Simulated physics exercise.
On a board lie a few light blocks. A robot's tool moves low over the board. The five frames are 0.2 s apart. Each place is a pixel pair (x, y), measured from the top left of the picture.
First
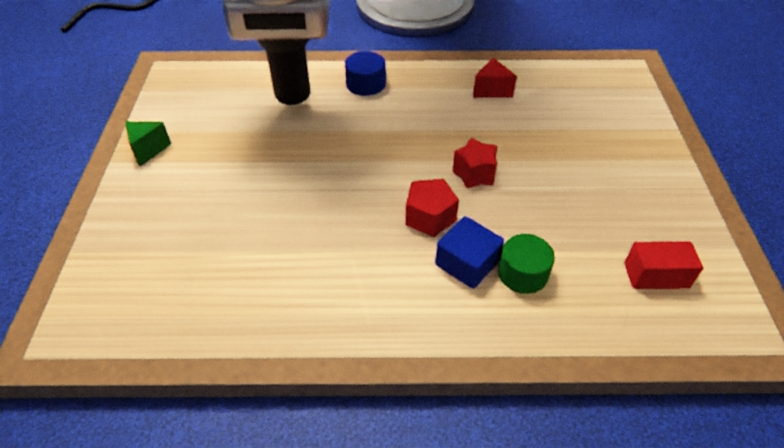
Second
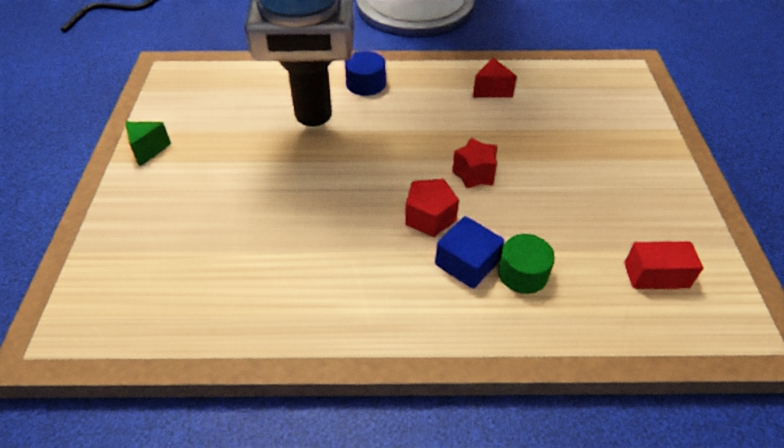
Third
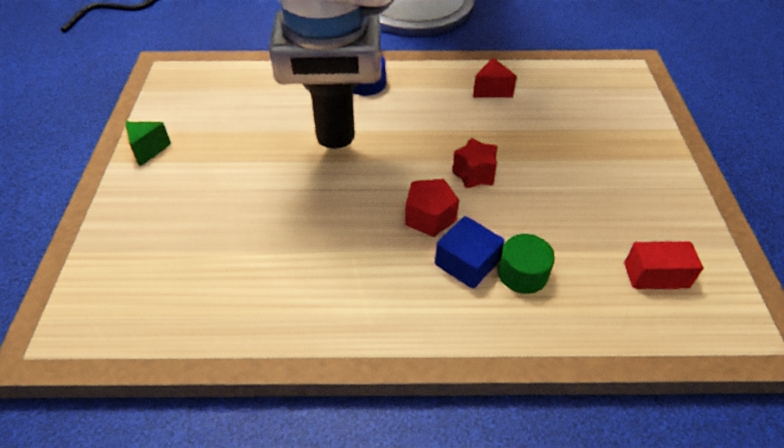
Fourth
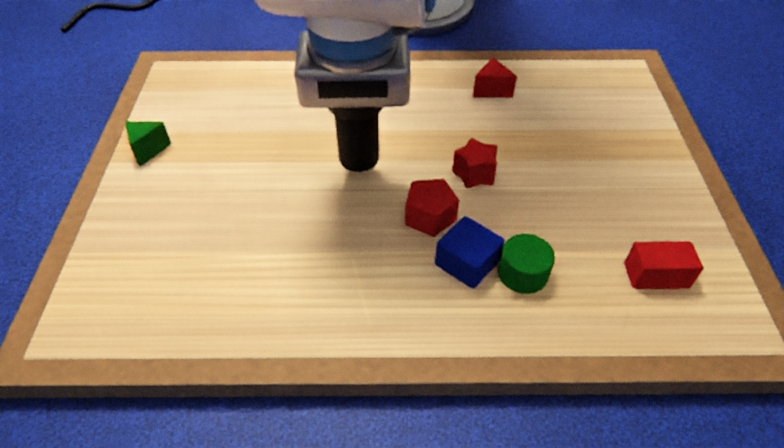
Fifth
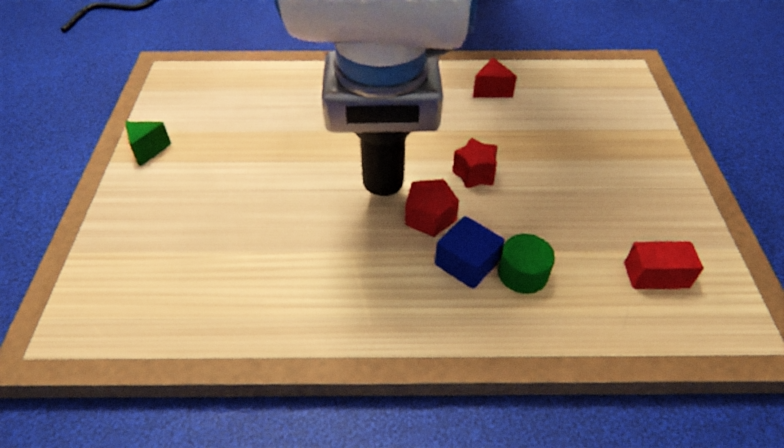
A robot arm's dark tool moves steadily down and to the right over a wooden board, passing in front of the blue cylinder and nearing the red pentagon, while the scattered red, blue and green blocks stay still.
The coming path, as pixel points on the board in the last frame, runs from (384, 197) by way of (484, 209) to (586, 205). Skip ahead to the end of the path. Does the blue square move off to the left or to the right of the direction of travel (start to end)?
Off to the right side.
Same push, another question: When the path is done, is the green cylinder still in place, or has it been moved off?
It is no longer where it was.
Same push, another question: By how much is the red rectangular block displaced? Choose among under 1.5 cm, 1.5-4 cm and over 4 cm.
It moves only a bit, under 1.5 cm.
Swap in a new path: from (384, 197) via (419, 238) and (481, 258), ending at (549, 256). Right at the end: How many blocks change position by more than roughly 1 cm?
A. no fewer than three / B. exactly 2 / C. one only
A: No fewer than three.
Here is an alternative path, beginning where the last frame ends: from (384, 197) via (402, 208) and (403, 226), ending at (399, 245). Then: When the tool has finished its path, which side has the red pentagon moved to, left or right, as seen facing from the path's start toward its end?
It shifts to the left.
On the path given first. One third of the way, tool (452, 195); red pentagon (488, 212), turned 35° clockwise; blue square (483, 251), turned 45° clockwise; green cylinder (540, 261).
Two thirds of the way, tool (522, 193); red pentagon (520, 221), turned 75° clockwise; blue square (487, 254), turned 60° clockwise; green cylinder (541, 263).
At the end, tool (591, 190); red pentagon (520, 221), turned 75° clockwise; blue square (487, 254), turned 60° clockwise; red star not moved; green cylinder (541, 263); red rectangular block not moved.
